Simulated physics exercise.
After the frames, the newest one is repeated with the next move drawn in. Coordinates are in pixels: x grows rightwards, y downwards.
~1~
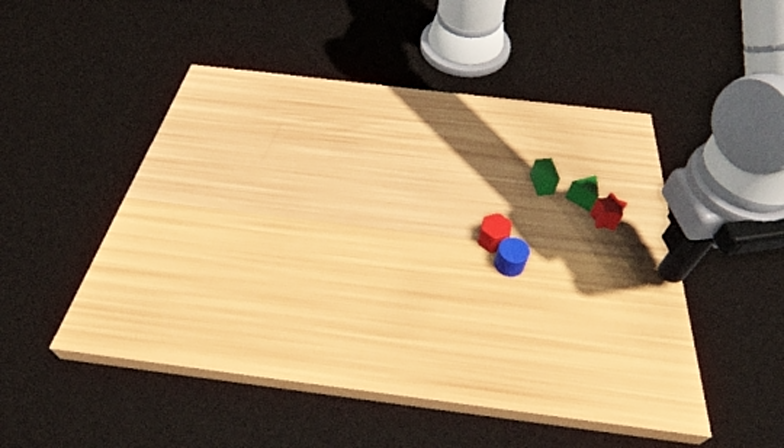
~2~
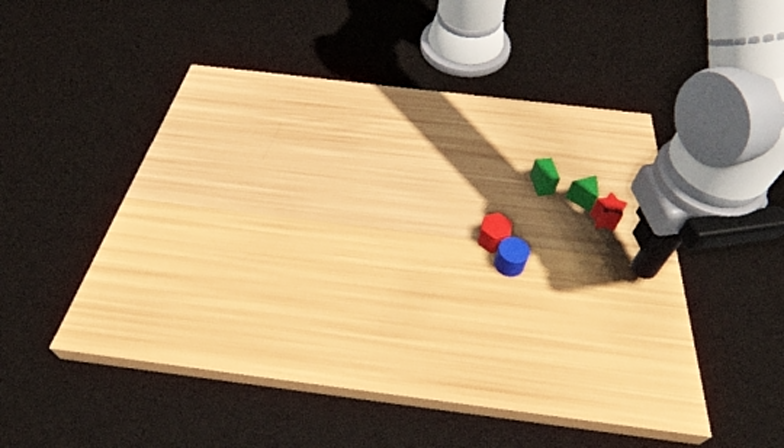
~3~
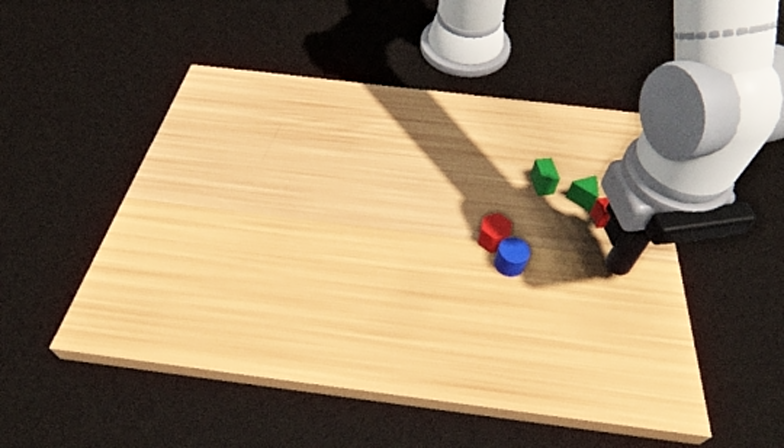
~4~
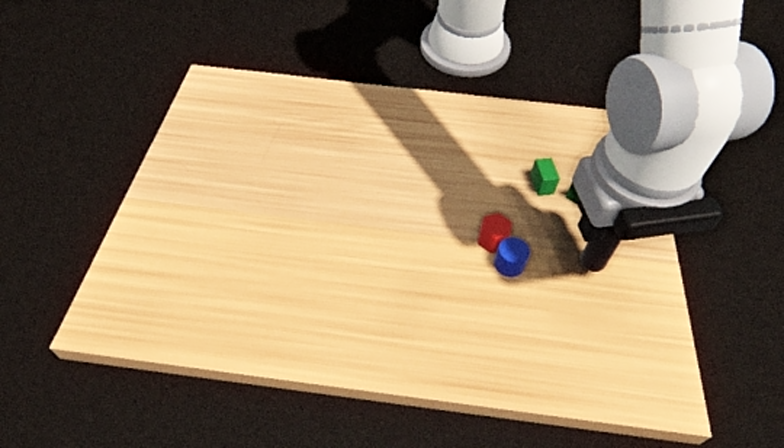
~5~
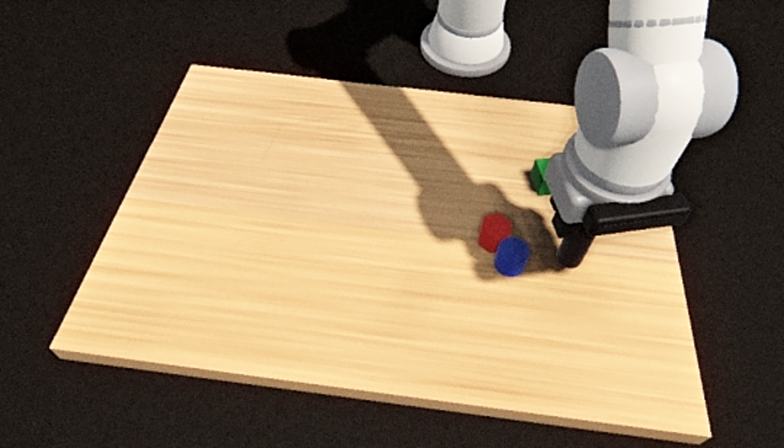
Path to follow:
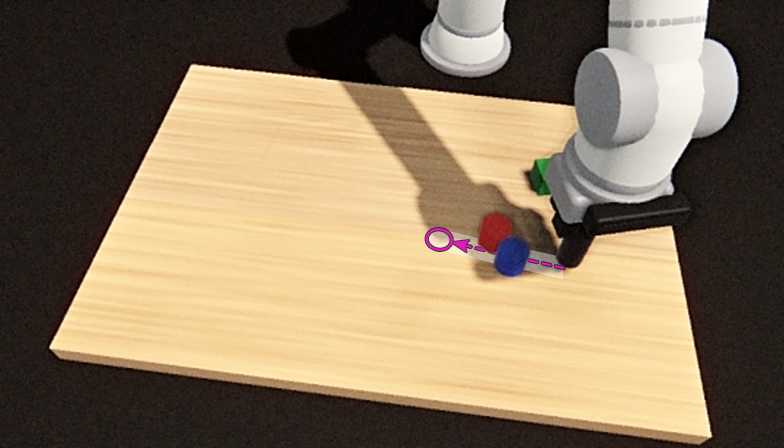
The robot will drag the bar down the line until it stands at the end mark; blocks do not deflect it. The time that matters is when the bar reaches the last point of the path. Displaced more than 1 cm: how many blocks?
The answer will be two.
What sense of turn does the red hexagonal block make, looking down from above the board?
It goes clockwise.
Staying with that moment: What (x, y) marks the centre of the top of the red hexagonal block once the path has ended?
It will end up at (470, 208).
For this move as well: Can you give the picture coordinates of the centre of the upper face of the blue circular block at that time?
The point I'd pick in the picture is (465, 254).
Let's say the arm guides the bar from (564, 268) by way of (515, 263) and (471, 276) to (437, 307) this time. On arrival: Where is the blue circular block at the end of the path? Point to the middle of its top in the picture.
Somewhere near (433, 258).
Drawn move, in a line from (564, 268) to (439, 239).
On the path given first. One third of the way, bar at (524, 249); blue circular block at (500, 250).
Two thirds of the way, bar at (482, 240); red hexagonal block at (475, 212), turned 65° clockwise; blue circular block at (470, 253).
At the end, bar at (441, 230); red hexagonal block at (470, 208), turned 90° clockwise; blue circular block at (465, 254).
